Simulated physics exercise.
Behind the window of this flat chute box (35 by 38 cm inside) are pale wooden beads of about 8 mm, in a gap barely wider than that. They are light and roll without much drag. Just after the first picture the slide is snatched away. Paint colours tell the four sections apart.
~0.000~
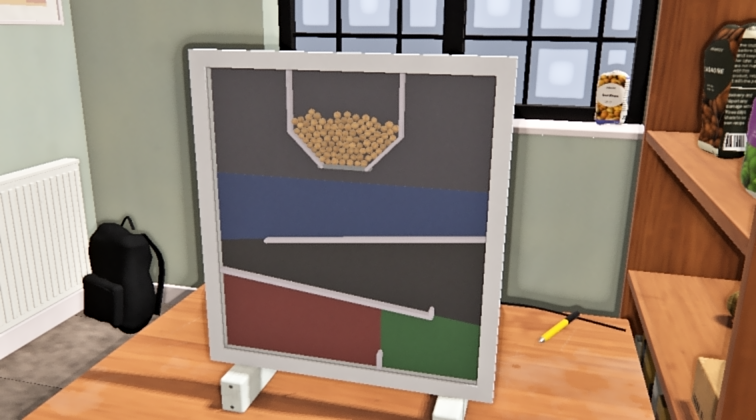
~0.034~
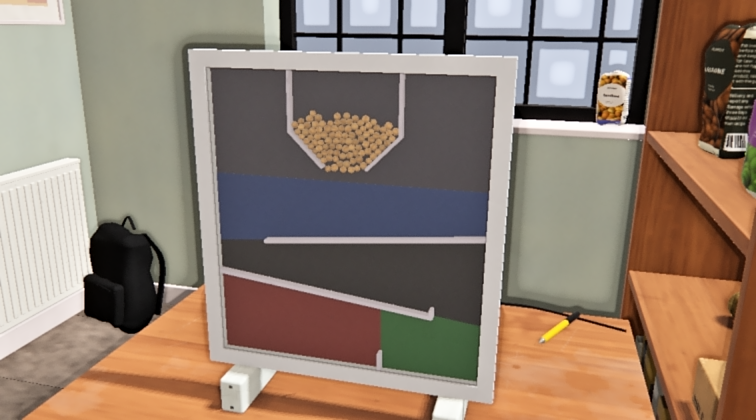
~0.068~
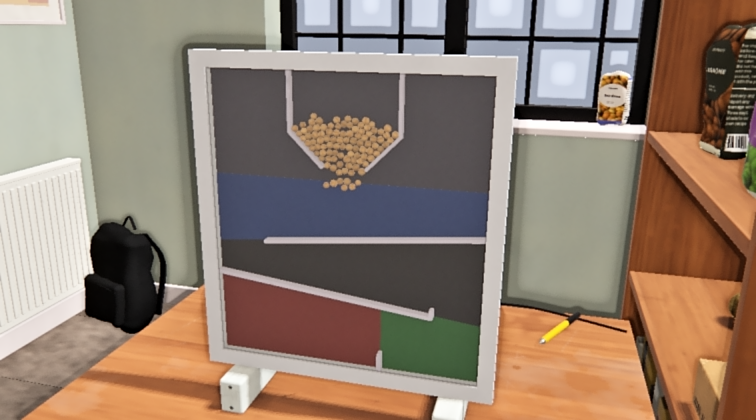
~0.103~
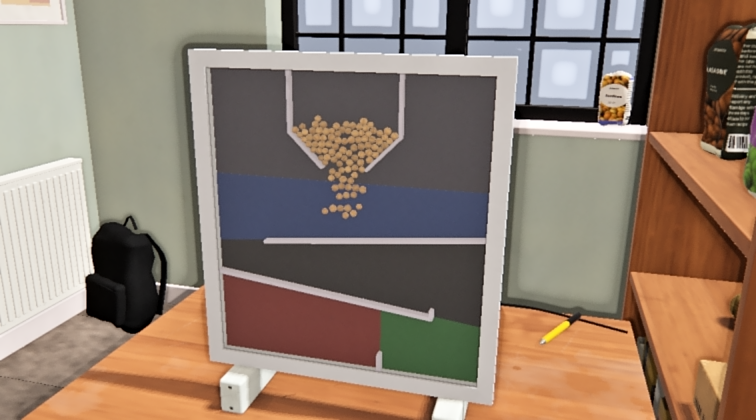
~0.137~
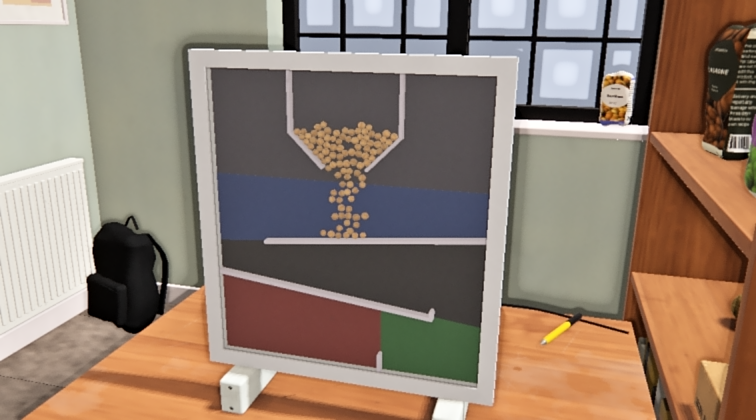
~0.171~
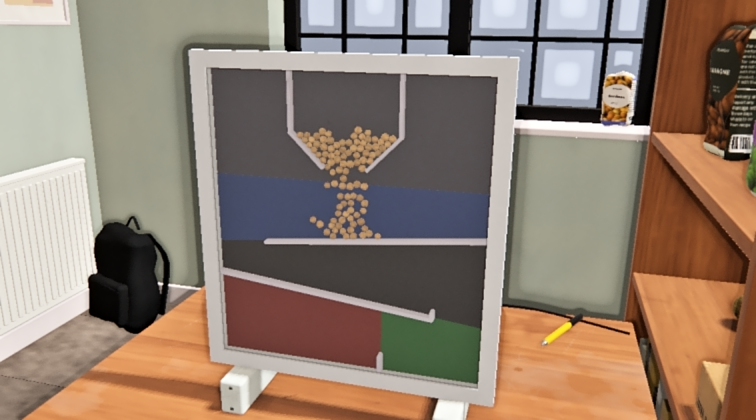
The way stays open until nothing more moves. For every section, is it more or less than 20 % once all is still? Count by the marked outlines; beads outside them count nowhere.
Red: Less; blue: More; green: Less; black: More than 20 %.
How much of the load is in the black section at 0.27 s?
About 0 per cent.
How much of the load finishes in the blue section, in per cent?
Roughly 65 per cent.
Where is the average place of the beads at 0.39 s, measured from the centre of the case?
Some 1 cm left and 1 cm above.
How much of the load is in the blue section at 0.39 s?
Some 95 per cent.
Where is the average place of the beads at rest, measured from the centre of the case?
About 1 cm left and 3 cm below.
After 0.27 s, the beads' middle is in line with and 3 cm above the centre; blue 65 %.
After 0.39 s, the beads' middle is 1 cm left of and 1 cm above the centre; blue 95 %.
After 0.62 s, the beads' middle is 3 cm left of and 1 cm below the centre; blue 80 %, black 20 %.
At rest by 2.8 s, red 0 %, blue 65 %, green 0 %, black 35 %.
